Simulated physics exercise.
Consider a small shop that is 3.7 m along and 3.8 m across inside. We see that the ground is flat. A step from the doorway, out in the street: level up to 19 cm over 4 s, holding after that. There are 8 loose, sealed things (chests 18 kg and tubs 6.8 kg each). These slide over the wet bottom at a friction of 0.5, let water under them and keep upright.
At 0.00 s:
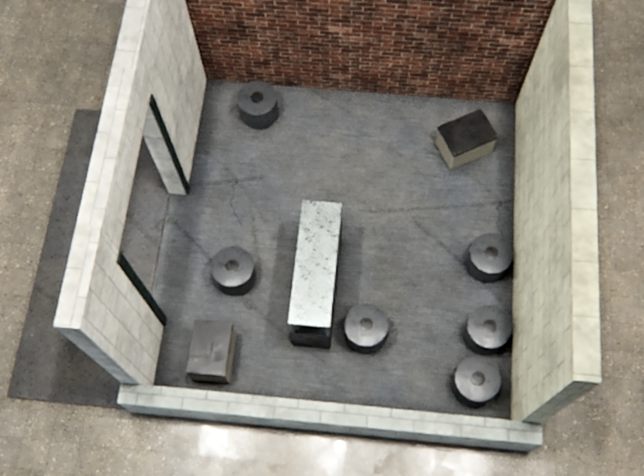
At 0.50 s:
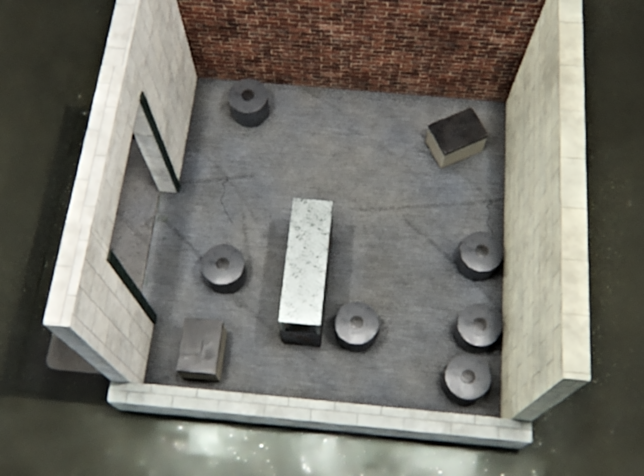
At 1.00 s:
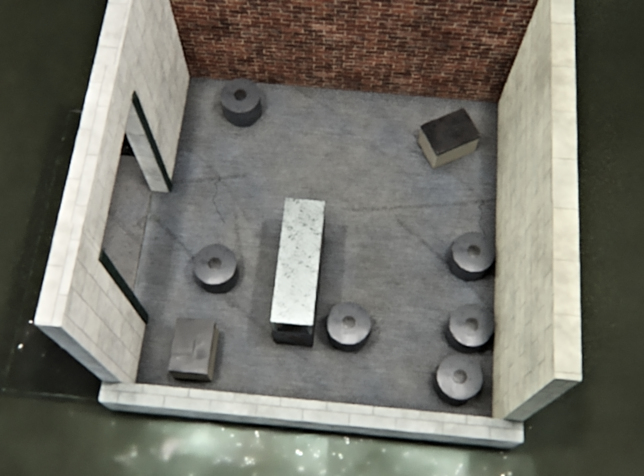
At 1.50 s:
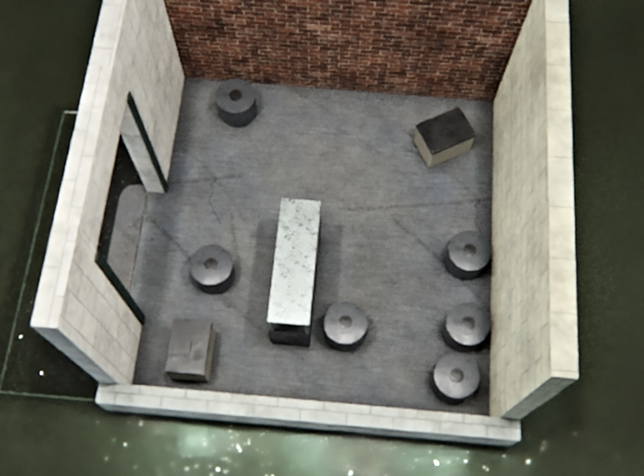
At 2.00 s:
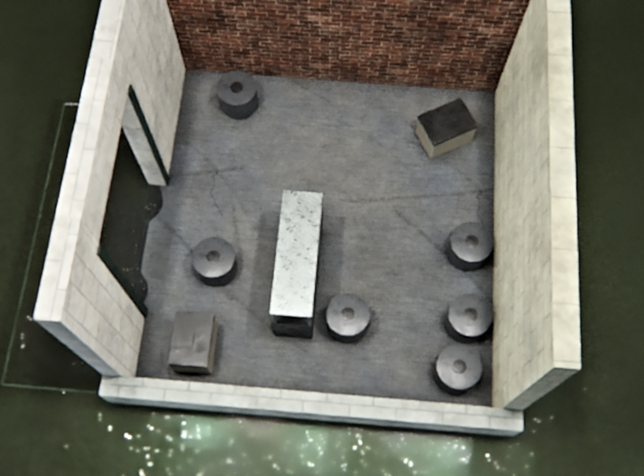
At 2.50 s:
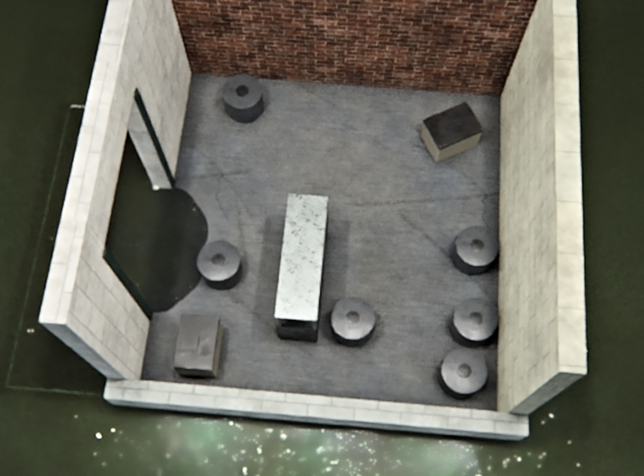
At the start, a small roofless shop with pale walls and a brick back wall holds scattered tubs and chests on a dry grey floor. Dark water surrounds the outside, then enters through the left doorway and spreads in a rounded patch, while the objects stay in place.
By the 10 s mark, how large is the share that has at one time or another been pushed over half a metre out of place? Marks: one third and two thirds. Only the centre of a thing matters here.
The share that gets pushed that far will be two thirds or higher.
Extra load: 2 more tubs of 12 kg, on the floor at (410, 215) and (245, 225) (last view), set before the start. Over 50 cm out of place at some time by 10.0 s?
In that order: Within the mark, beyond the mark.
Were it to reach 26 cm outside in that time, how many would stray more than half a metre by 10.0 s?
In that case 8 of them.
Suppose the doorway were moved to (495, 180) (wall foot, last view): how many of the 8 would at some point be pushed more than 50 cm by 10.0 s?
That gives 4 of them.
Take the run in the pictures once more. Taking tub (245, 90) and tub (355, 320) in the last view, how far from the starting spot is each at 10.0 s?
One is off by 60 cm, the other by 5 cm, in the order asked.
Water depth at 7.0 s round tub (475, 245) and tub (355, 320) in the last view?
Close to 1 and 2 centimetres.
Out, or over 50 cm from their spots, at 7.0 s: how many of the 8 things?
The number comes to 1.
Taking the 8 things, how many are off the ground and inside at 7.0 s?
The number is 2.
After 3.5 s 0 of 8 are over 50 cm from their spots; 0 afloat.
After 4.5 s 1 of 8 are over 50 cm from their spots; 1 afloat.
After 7.0 s 1 of 8 are over 50 cm from their spots; 2 afloat.
After 10.0 s 7 of 8 are over 50 cm from their spots, and 7 have been at some point; 8 afloat.
